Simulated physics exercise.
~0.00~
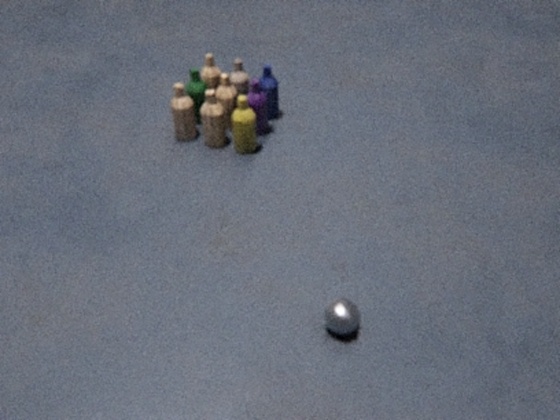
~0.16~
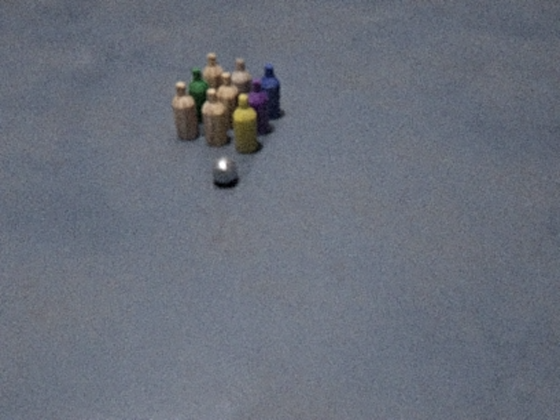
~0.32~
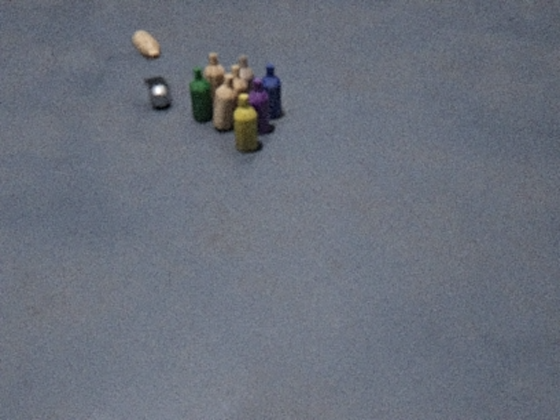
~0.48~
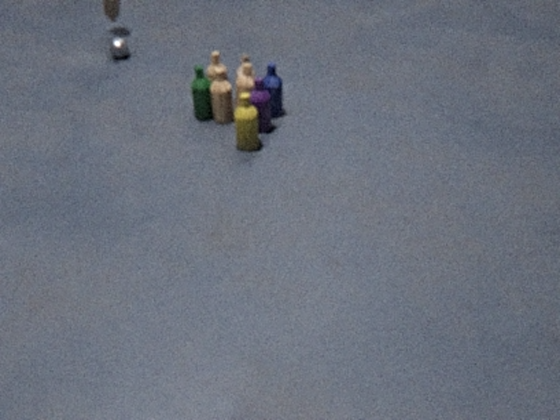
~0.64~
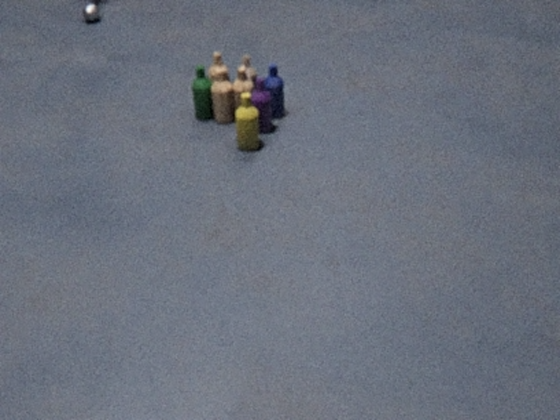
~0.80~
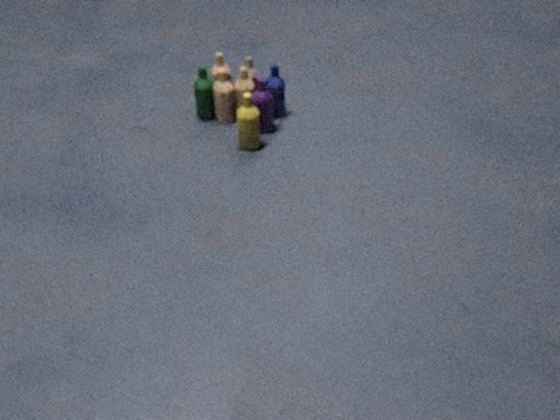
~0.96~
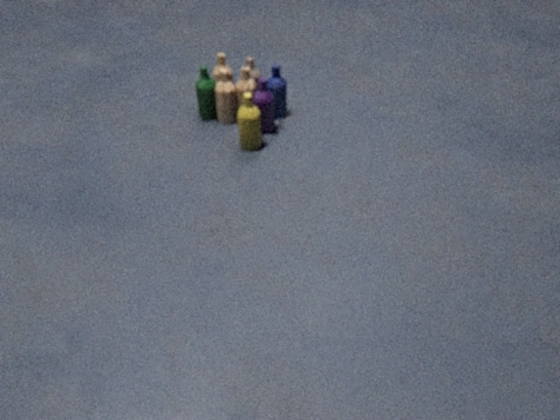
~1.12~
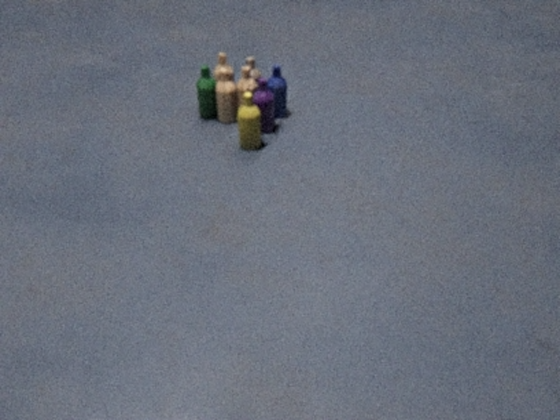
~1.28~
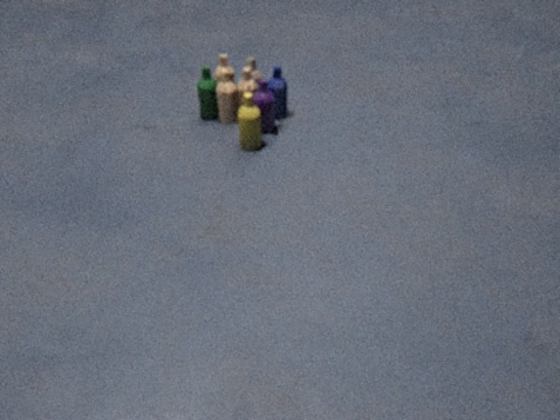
On a blue-grey surface, a silver ball knocks a pale skittle away, leaving yellow standing.
